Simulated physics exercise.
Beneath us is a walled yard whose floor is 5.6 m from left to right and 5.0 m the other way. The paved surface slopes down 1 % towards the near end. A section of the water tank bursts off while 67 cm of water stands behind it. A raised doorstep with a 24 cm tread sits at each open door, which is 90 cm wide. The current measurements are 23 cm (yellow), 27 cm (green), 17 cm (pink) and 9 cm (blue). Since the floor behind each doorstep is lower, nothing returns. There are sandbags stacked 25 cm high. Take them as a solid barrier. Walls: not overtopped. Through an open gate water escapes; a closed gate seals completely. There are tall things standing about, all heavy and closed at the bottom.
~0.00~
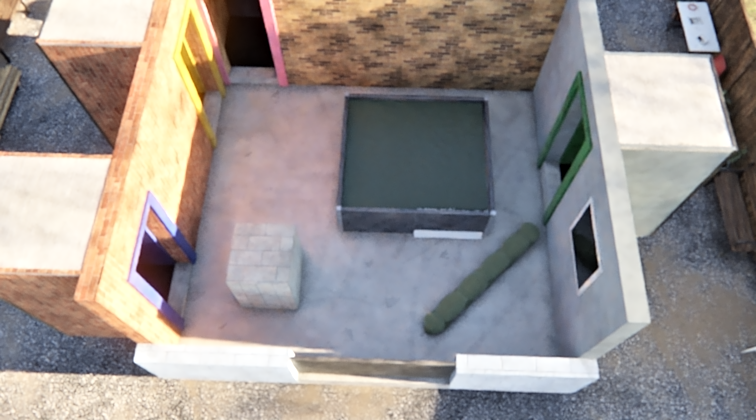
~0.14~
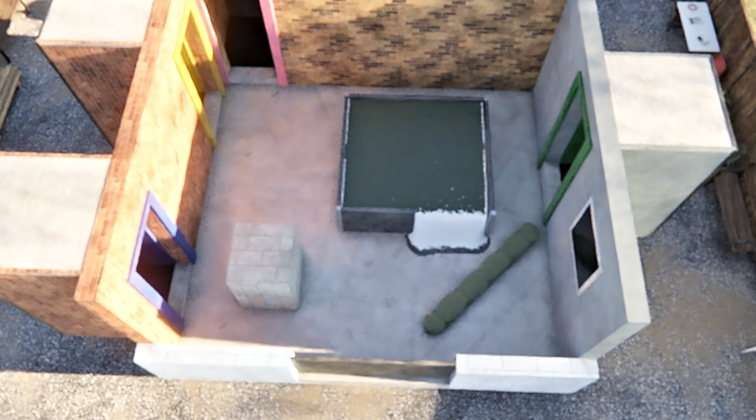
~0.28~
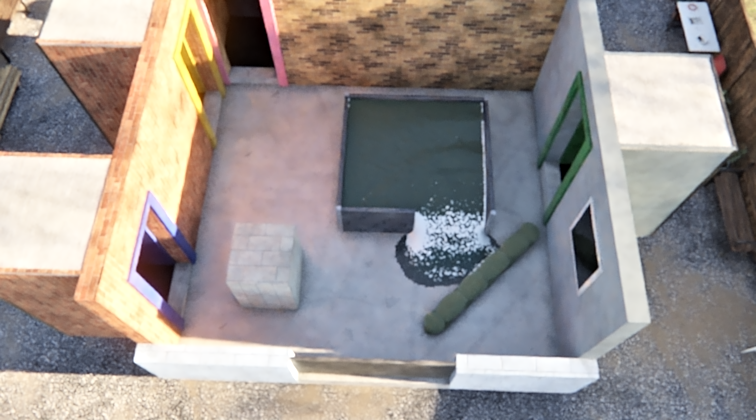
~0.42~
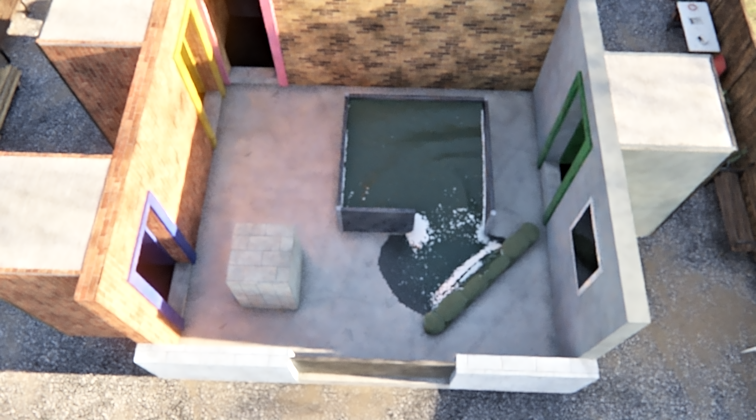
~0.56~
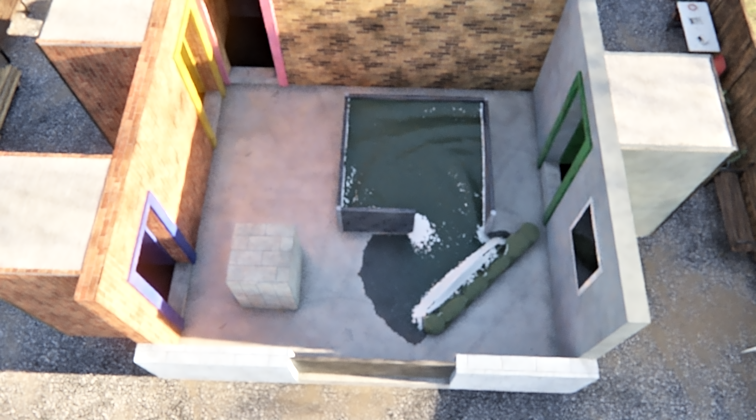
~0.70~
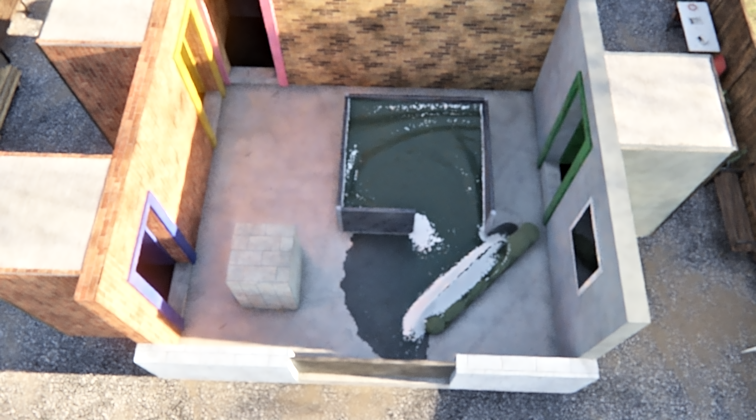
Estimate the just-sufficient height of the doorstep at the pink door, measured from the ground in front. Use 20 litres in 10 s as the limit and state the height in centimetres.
I would say 12 cm.
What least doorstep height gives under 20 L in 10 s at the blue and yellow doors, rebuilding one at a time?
Some 26 cm for blue, some 11.5 cm for yellow.
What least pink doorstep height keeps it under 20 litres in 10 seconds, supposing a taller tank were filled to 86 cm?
Minimum height: Approx. 13.5 cm.
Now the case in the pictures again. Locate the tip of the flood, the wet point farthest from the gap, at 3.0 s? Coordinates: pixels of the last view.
Lab note: Front tip approx. at (177, 358).
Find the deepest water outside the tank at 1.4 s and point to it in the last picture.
Near (481, 264).
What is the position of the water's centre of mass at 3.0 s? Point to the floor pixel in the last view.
The centre of all the water is around (400, 234).
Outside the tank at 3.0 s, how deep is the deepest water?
Max depth: Near 40 cm.
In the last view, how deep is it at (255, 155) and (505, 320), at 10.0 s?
Near 12 cm at the first spot and 10 cm at the second.
After 1.4 s water covers 35 % of the floor, deepest (56 cm) near (481, 264); it has not reached the pink door.
After 3.0 s water covers 60 % of the floor, deepest (40 cm) near (177, 358); it has not reached the pink door.
After 10.0 s water covers 95 % of the floor, deepest (17 cm) near (206, 194); 12 cm at the pink door, 0 litres in over its 17 cm doorstep.
At the pink door as built, the water arrived by 4.4 s and peaked near 16 cm at 6.8 s.
With a doorstep of 11 cm, 31 litres would have come in within the 10 s; with 13 cm, 9 litres. So under 20 litres takes about 12 cm.
